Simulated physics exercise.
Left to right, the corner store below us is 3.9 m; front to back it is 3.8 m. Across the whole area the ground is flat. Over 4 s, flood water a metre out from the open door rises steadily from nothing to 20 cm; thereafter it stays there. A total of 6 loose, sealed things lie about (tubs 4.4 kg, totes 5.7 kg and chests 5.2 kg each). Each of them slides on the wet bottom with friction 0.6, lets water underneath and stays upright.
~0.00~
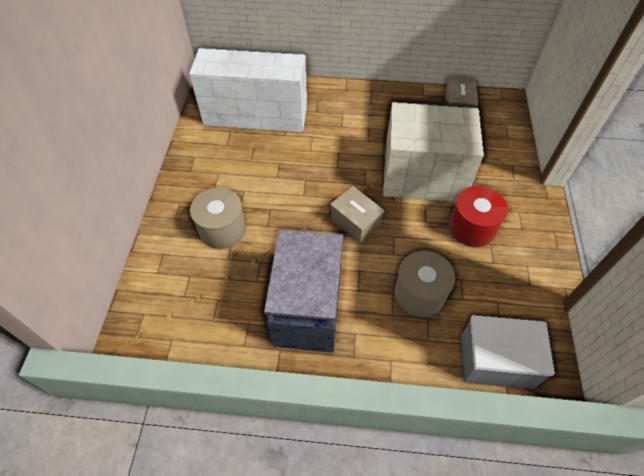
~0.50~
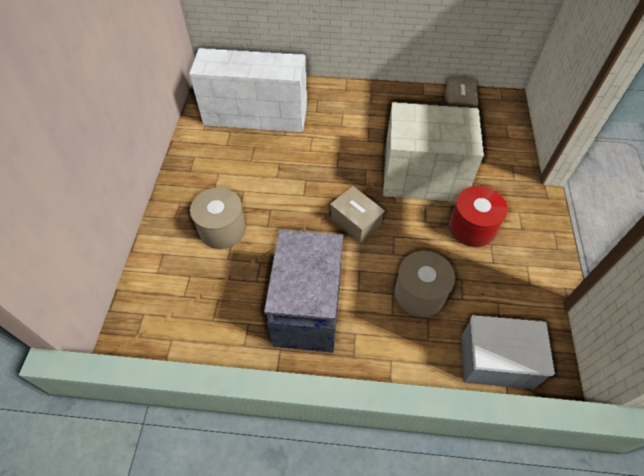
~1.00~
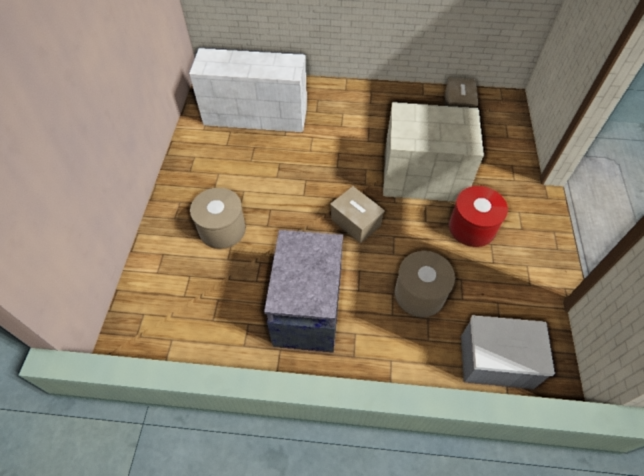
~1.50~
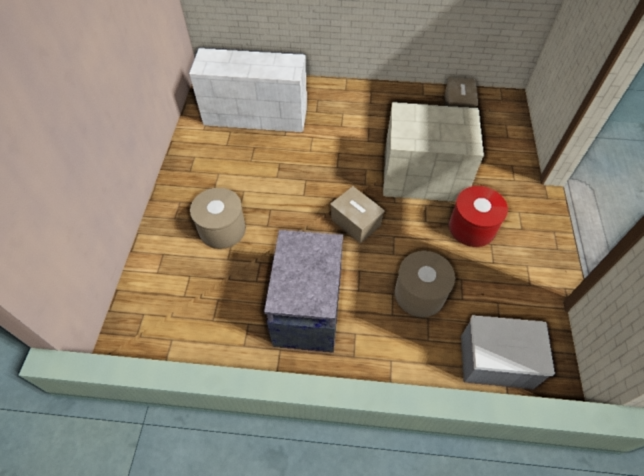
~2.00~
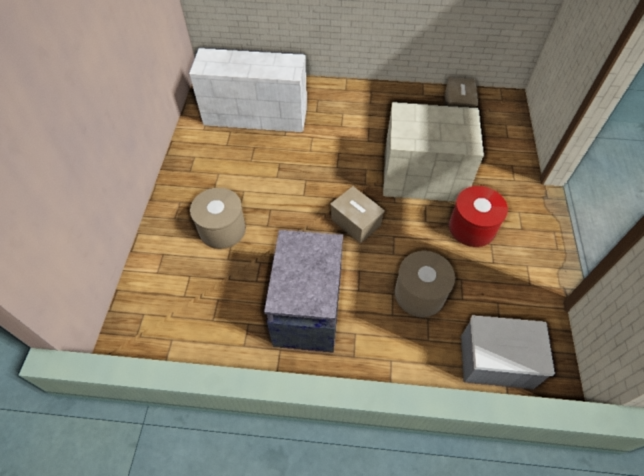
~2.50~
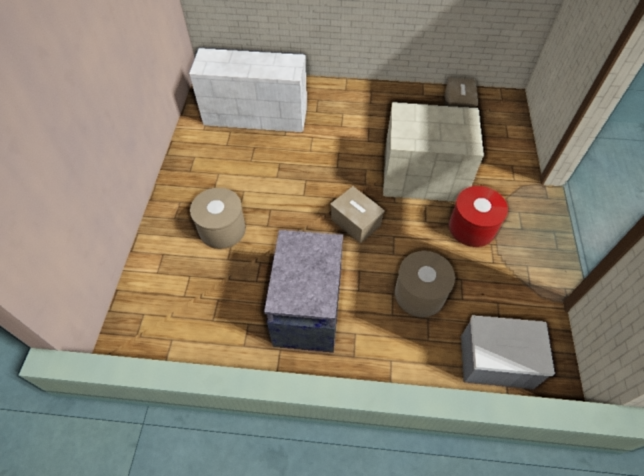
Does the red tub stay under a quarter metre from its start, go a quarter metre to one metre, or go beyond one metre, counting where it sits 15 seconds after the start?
Beyond one metre.
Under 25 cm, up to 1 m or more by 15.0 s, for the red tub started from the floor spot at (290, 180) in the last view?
Looks like it is pushed slightly.
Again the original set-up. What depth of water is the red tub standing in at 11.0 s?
Around 10 cm.
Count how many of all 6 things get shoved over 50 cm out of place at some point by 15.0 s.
Answer: 6.
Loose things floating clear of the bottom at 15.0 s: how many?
The count is 6.
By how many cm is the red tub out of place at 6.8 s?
Shift by then: About 250 cm.
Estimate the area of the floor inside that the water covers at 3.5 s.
Some 2.0 m2 of it.
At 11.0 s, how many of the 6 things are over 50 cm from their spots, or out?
Tally at that time: 6.
After 3.5 s the red tub is near (431, 200), 0.5 m from its start, aground; 0 afloat.
After 6.8 s the red tub is near (201, 199), 2.5 m from its start, afloat; 4 afloat.
After 11.0 s the red tub is near (244, 274), 2.2 m from its start, afloat; 6 afloat.
After 15.0 s the red tub is near (207, 331), 2.6 m from its start, afloat; 6 afloat.
